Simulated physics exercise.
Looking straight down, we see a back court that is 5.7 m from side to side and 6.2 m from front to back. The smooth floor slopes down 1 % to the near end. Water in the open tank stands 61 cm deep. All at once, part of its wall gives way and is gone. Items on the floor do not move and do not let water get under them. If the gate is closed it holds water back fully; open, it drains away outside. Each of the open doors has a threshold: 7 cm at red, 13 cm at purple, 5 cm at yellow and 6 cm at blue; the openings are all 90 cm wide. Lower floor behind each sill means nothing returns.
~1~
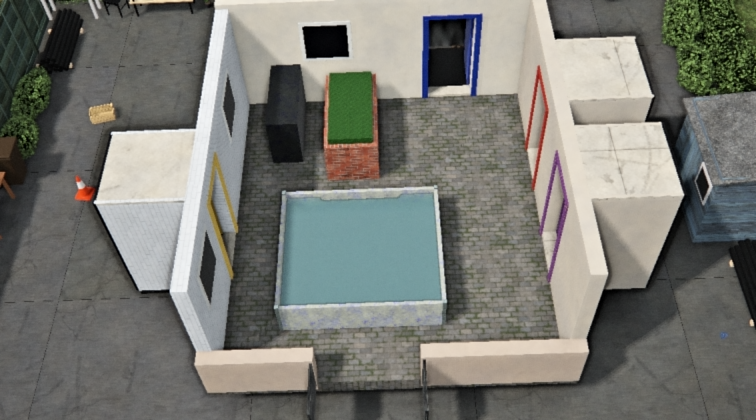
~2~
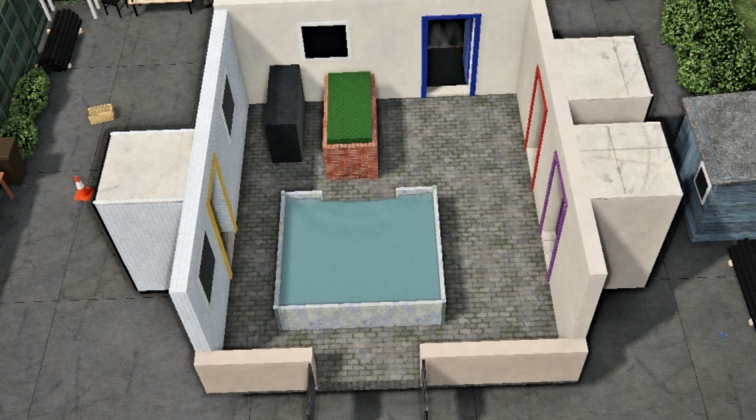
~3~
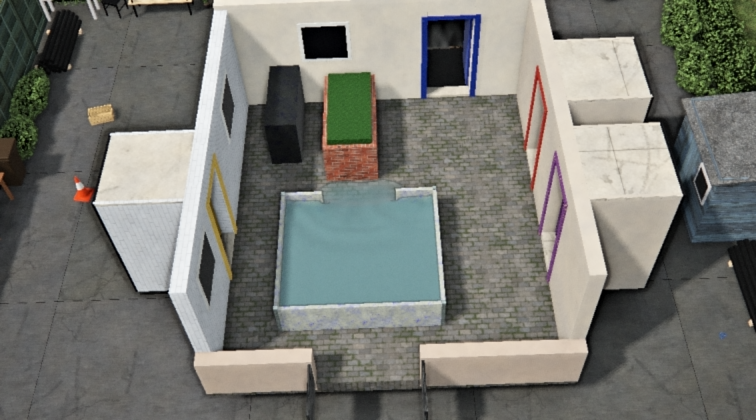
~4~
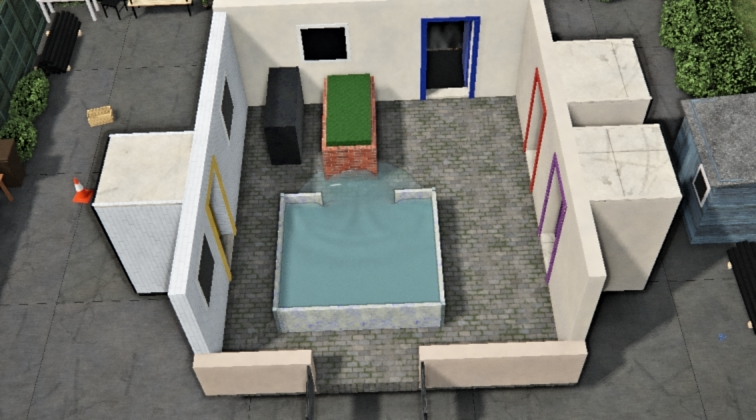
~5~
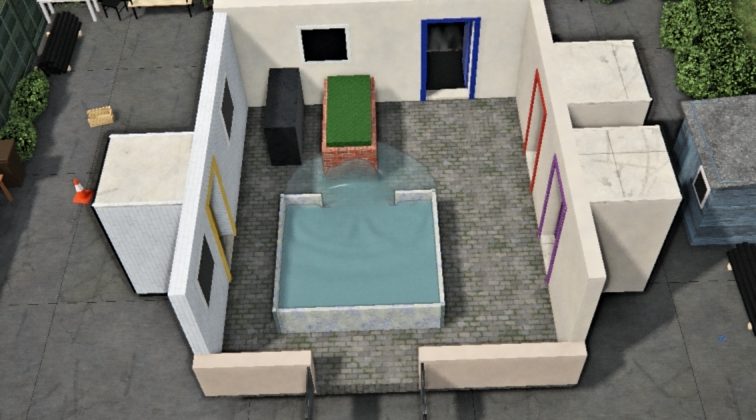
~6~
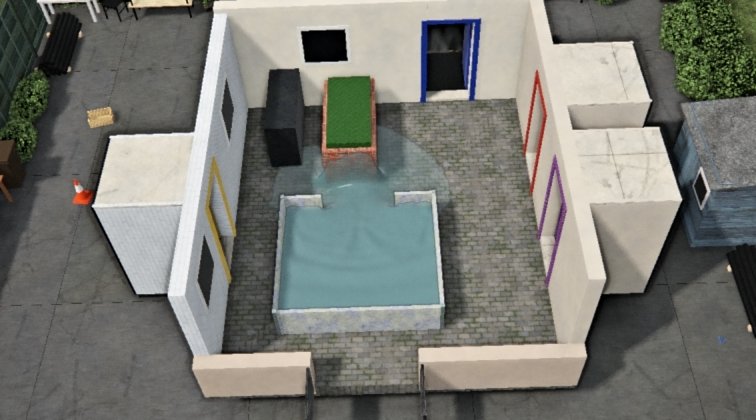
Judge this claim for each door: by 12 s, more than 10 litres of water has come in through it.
The red door lets in more than the cap; the purple door lets in less than the cap; the yellow door lets in more than the cap; the blue door lets in more than the cap.
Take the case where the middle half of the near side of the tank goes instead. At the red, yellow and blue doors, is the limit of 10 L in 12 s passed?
Door by door - red: Within bounds, yellow: Within bounds, blue: Within bounds.
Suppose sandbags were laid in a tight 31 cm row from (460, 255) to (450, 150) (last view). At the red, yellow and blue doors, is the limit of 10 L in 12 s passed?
Then, at the red door it's not exceeded, at the yellow door it's exceeded, at the blue door it's exceeded.
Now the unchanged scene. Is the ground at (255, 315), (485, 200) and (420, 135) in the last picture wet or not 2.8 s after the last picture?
First spot soaked, second soaked, third soaked.
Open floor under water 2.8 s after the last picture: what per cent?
Covered: Roughly 70 %.
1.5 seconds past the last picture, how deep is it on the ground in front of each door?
In centimetres - red: 12, purple: 0, yellow: 8, blue: 12.
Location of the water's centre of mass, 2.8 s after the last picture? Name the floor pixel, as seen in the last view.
The water's centre is around (362, 224).
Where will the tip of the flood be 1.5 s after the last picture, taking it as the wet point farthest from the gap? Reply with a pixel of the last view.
Point: Roughly (514, 100) in the last view.
Then, 0.7 s after the last picture water covers 35 % of the floor and is deepest (50 cm) near (351, 193); red door not reached, purple door not reached, yellow door not reached, blue door 2 cm at the sill, 0 L in.
Then, 1.5 s after the last picture water covers 55 % of the floor and is deepest (42 cm) near (351, 193); red door 12 cm at the sill, 7 L in, purple door not reached, yellow door 8 cm at the sill, 1 L in, blue door 12 cm at the sill, 22 L in.
Then, 2.8 s after the last picture water covers 70 % of the floor and is deepest (28 cm) near (264, 128); red door 17 cm at the sill, 72 L in, purple door 4 cm at the sill, 0 L in, yellow door 8 cm at the sill, 11 L in, blue door 15 cm at the sill, 71 L in.
Then, 6.3 s after the last picture water covers 95 % of the floor and is deepest (22 cm) near (220, 377); red door 14 cm at the sill, 164 L in, purple door 5 cm at the sill, 0 L in, yellow door 8 cm at the sill, 31 L in, blue door 12 cm at the sill, 159 L in.
Then, 11.3 s after the last picture water covers 100 % of the floor and is deepest (16 cm) near (427, 370); red door 10 cm at the sill, 237 L in, purple door 10 cm at the sill, 0 L in, yellow door 8 cm at the sill, 56 L in, blue door 7 cm at the sill, 188 L in.
